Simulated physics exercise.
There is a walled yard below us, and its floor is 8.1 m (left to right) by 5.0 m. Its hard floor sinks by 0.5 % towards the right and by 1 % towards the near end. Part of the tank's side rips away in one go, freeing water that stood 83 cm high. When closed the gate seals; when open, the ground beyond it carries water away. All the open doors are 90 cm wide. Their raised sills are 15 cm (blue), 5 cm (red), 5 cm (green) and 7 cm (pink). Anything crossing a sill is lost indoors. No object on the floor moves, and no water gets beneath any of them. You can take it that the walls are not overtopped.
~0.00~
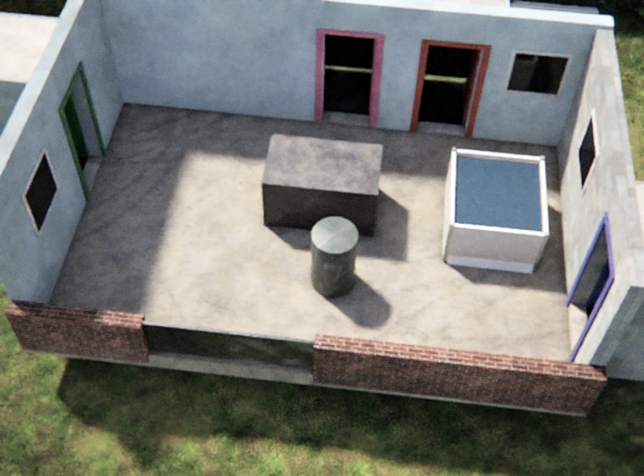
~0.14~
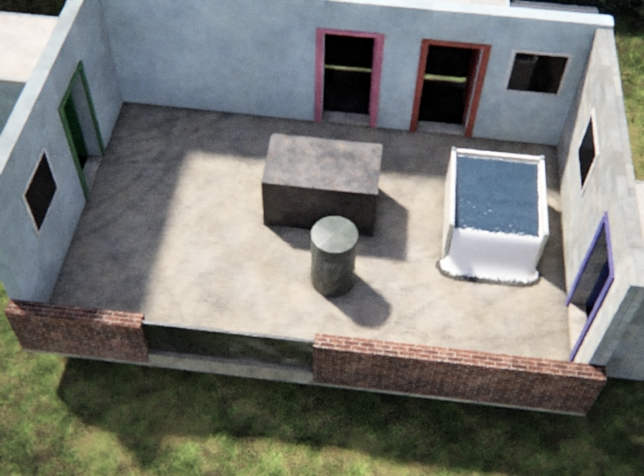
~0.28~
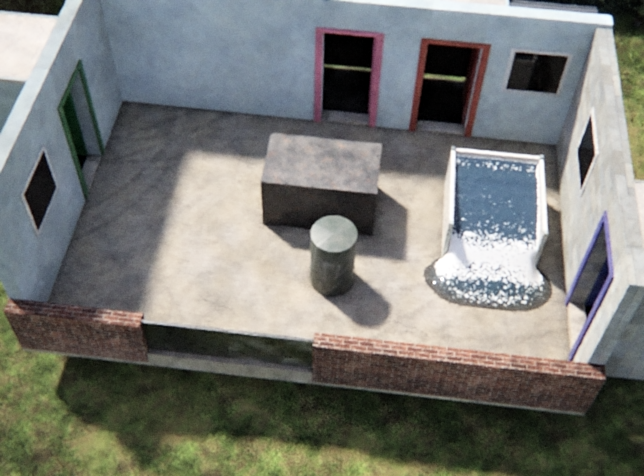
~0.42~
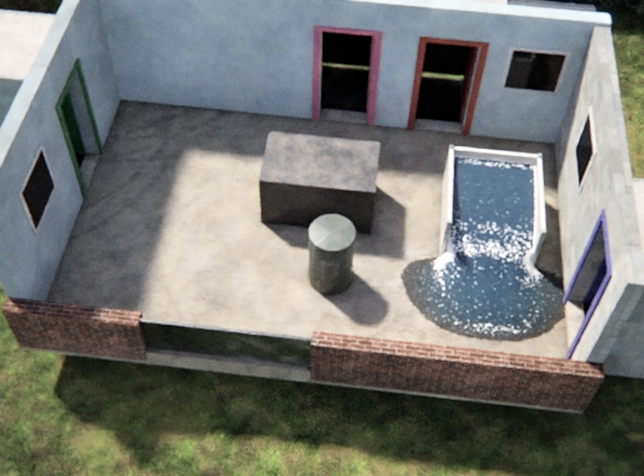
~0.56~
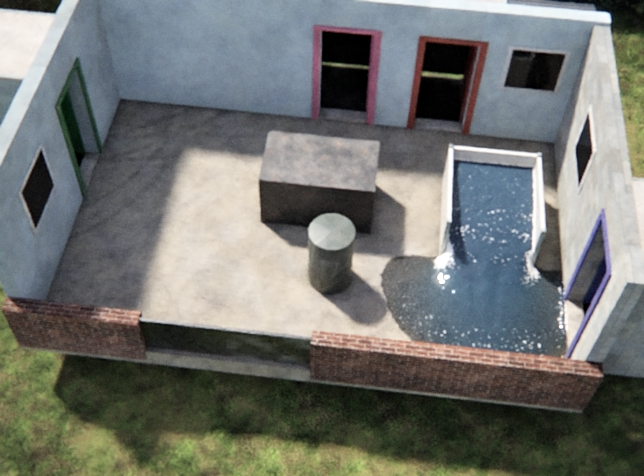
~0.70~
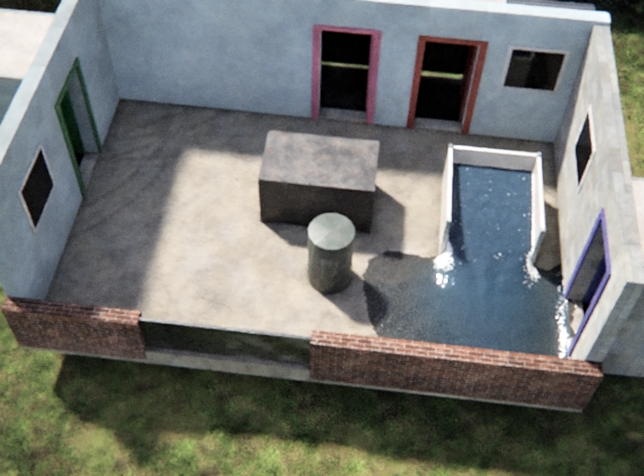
Water burst out of the near side of a white tank in a walled yard, foamed onto the floor, then spread toward the brick wall and leftward, while the block and cylinder stayed still.
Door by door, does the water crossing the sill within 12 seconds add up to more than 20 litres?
Door by door: The blue door: Yes; the red door: No; the green door: No; the pink door: No.
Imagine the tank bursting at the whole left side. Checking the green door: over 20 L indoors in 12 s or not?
Relative to that limit, green ends up on the low side.
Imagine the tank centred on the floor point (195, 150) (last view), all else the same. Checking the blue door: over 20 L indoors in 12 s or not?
Against the limit, the blue door gets no more than that.
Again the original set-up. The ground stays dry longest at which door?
Door: Pink.
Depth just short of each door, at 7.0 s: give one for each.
You'd see blue at 6 cm, red at 2 cm, green at 5 cm and pink at 1 cm.
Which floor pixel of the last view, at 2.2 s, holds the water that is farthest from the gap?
Point: Roughly (153, 338).
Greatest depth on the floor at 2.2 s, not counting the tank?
About 32 cm.
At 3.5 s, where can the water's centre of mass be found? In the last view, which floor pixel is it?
The water is centred near (389, 299).
After 1.4 s water covers 20 % of the floor and is deepest (54 cm) near (559, 385); blue door 19 cm at the sill, 2 L in, red door not reached, green door not reached, pink door not reached.
After 2.2 s water covers 25 % of the floor and is deepest (32 cm) near (474, 375); blue door 29 cm at the sill, 46 L in, red door not reached, green door not reached, pink door not reached.
After 3.5 s water covers 50 % of the floor and is deepest (20 cm) near (37, 324); blue door 17 cm at the sill, 88 L in, red door not reached, green door not reached, pink door not reached.
After 7.0 s water covers 85 % of the floor and is deepest (10 cm) near (48, 326); blue door 6 cm at the sill, 91 L in, red door 2 cm at the sill, 0 L in, green door 5 cm at the sill, 2 L in, pink door 1 cm at the sill, 0 L in.
After 12.0 s water covers 95 % of the floor and is deepest (8 cm) near (462, 373); blue door 7 cm at the sill, 91 L in, red door 4 cm at the sill, 0 L in, green door 4 cm at the sill, 3 L in, pink door 5 cm at the sill, 0 L in.
